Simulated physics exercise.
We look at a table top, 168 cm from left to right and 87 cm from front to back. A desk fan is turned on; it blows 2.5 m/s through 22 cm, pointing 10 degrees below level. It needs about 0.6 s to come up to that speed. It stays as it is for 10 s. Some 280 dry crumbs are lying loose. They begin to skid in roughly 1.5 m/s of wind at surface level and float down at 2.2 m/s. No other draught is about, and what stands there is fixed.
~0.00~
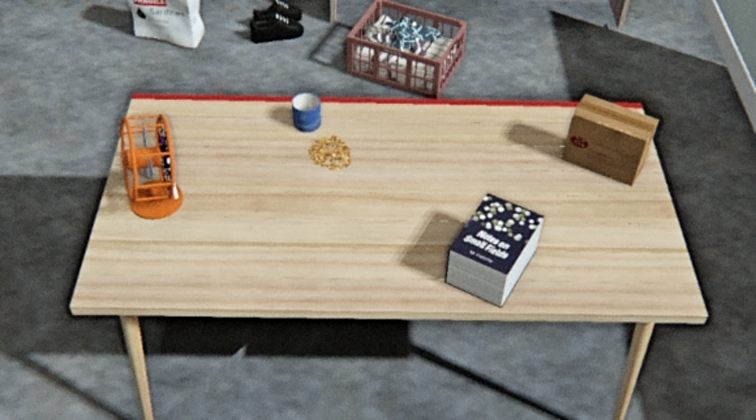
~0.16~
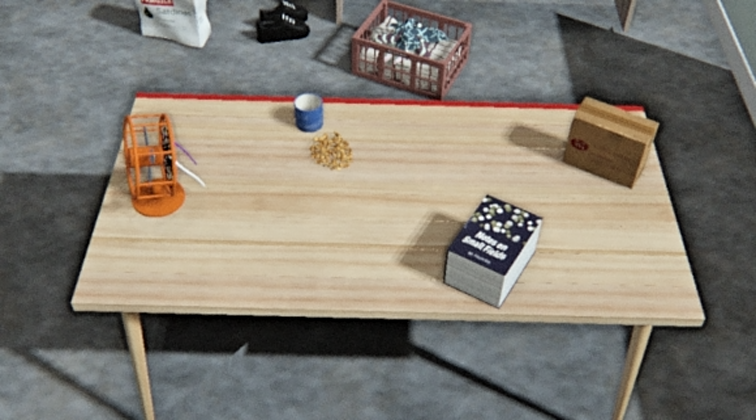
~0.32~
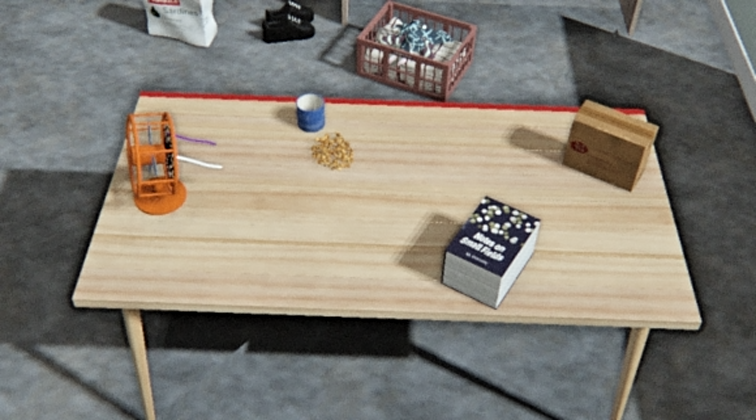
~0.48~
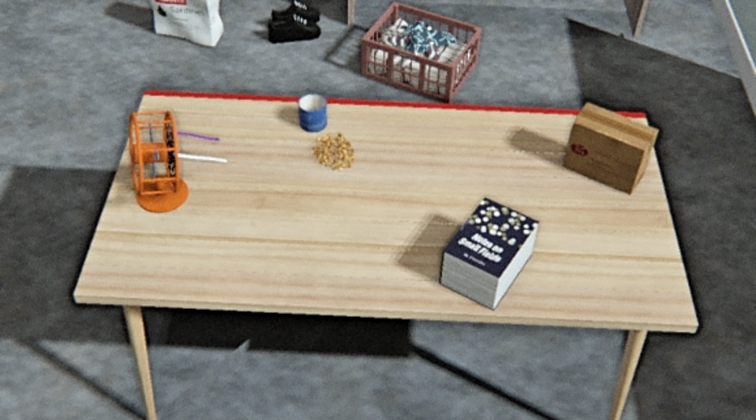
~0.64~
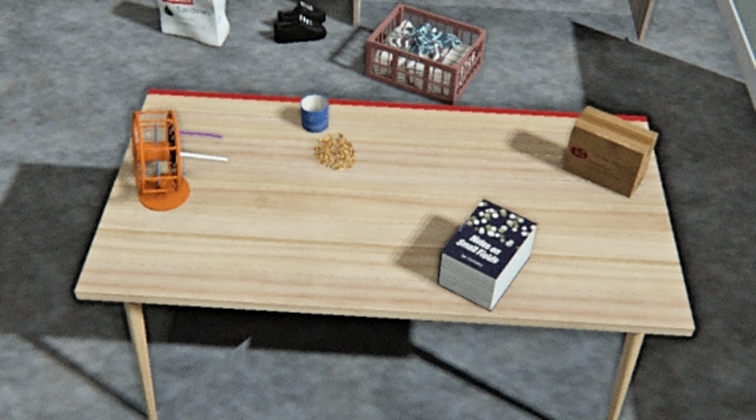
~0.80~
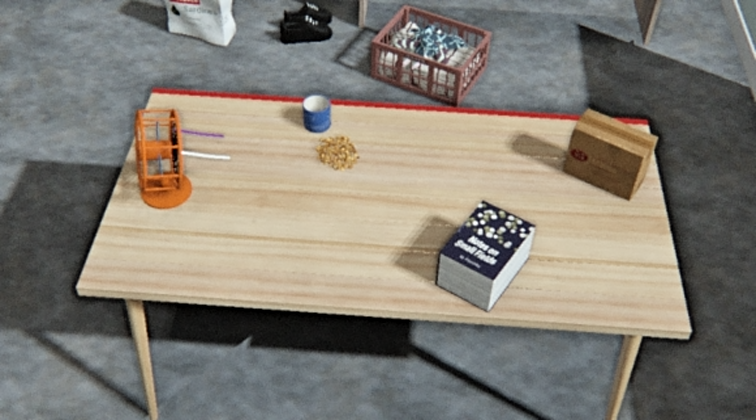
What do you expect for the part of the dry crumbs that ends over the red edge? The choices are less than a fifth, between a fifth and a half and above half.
By then more than half are over the red edge.
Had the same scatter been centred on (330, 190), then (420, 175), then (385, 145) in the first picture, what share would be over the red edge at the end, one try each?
In turn about 0 %, 5 %, 90 %.
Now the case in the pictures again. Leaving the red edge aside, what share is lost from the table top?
Near 10 %.
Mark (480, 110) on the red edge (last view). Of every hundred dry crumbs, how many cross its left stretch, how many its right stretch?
Some 25 % left, 60 % right.
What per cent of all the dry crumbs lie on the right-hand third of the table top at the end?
Some 2 per cent.
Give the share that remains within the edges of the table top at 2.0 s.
Some 10 per cent.
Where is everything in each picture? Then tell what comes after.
In the first picture, the middle of the dry crumbs is near (329, 151), none has stirred yet and the mouth of the desk fan is at (147, 158).
In the second picture, the middle of the dry crumbs is near (330, 151), none has stirred yet and the red edge is centred on (390, 100).
In the third picture, the middle of the dry crumbs is near (331, 152), none has stirred yet, the top of a mug is at (310, 102) and the top of a book is at (494, 235).
In the fourth picture, the middle of the dry crumbs is near (332, 152) and none has stirred yet.
In the fifth picture, the middle of the dry crumbs is near (334, 152) and none has stirred yet.
In the sixth picture, the middle of the dry crumbs is near (339, 151) and none has stirred yet.
After 2.0 s, 86 % are over the red edge; 76 % have settled or left.
After 3.2 s, 89 % are over the red edge; 96 % have settled or left.
After 5.5 s, 89 % are over the red edge; 96 % have settled or left.
After 10.0 s, at the end, 89 % are over the red edge.
